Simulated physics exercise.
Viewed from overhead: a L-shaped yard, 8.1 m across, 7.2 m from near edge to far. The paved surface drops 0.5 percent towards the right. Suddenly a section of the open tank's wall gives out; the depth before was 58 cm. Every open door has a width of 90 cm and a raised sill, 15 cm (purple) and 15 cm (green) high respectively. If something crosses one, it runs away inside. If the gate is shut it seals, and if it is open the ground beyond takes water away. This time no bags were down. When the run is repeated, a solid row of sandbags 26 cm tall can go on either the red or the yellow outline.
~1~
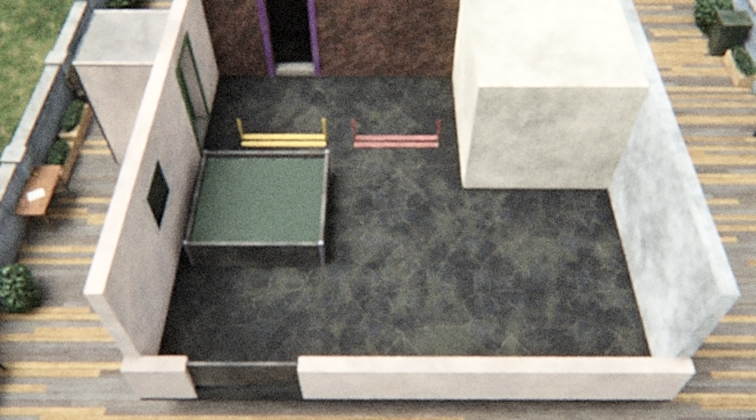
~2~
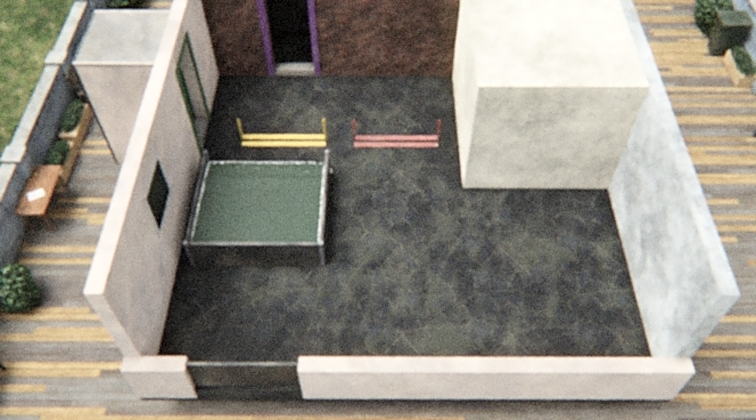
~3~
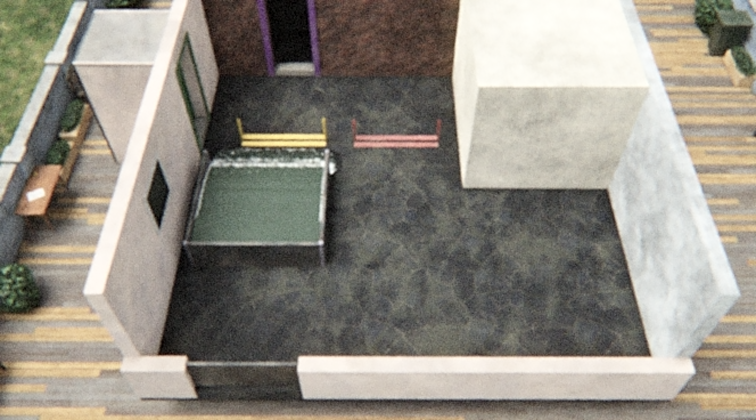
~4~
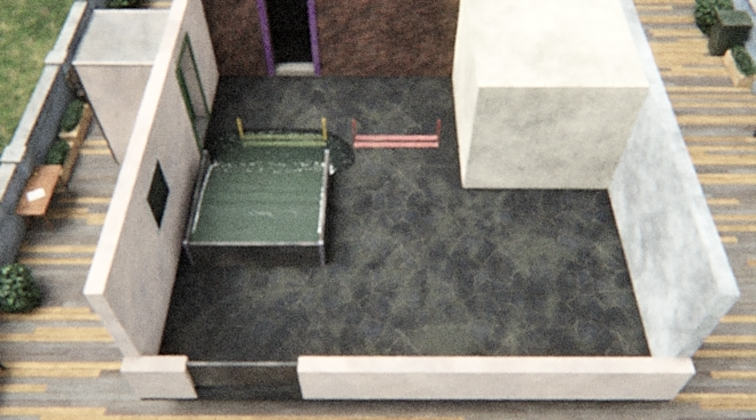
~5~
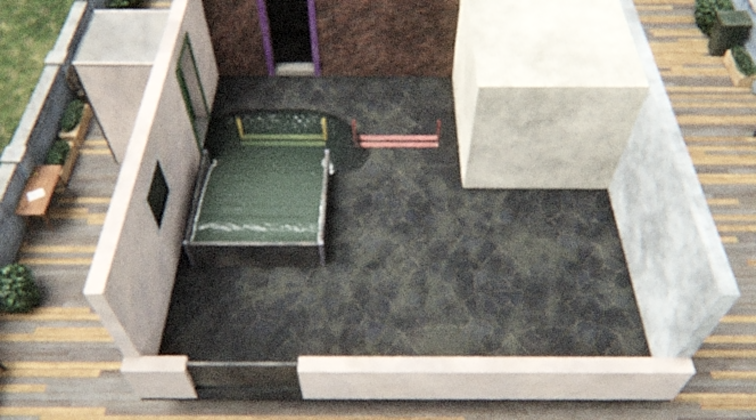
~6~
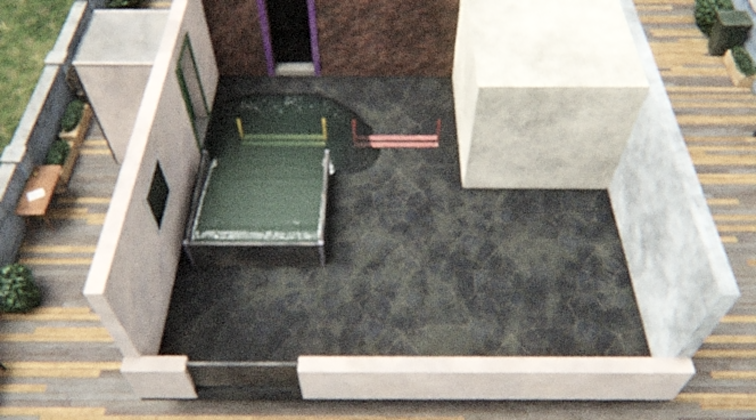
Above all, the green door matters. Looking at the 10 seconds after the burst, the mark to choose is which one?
Choose the red mark.
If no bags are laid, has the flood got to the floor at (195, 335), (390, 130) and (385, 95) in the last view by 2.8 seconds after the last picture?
Respectively: Clear, covered and covered.
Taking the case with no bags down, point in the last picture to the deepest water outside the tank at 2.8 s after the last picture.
Near (437, 81).
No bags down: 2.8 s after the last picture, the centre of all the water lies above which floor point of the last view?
I'd put it around (302, 133).
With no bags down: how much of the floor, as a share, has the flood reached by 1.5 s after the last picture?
Roughly 30 per cent of the floor is wet.
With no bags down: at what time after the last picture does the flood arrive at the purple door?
Arrival time, purple: 0.2 seconds.
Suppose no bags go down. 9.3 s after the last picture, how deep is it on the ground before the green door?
About 3.5 cm deep.
Then, 0.7 s after the last picture water covers 25 % of the floor and is deepest (36 cm) near (226, 80) in the run without bags; in at the green door, 0 L with no bags, 0 L with the row on red, 12 L on yellow.
Then, 1.5 s after the last picture water covers 30 % of the floor and is deepest (40 cm) near (226, 80) in the run without bags; in at the green door, 1 L with no bags, 1 L with the row on red, 82 L on yellow.
Then, 2.8 s after the last picture water covers 30 % of the floor and is deepest (30 cm) near (437, 81) in the run without bags; in at the green door, 3 L with no bags, 4 L with the row on red, 124 L on yellow.
Then, 5.3 s after the last picture water covers 60 % of the floor and is deepest (18 cm) near (446, 87) in the run without bags; in at the green door, 7 L with no bags, 8 L with the row on red, 127 L on yellow.
Then, 9.3 s after the last picture water covers 90 % of the floor and is deepest (12 cm) near (651, 379) in the run without bags; in at the green door, 7 L with no bags, 8 L with the row on red, 127 L on yellow.
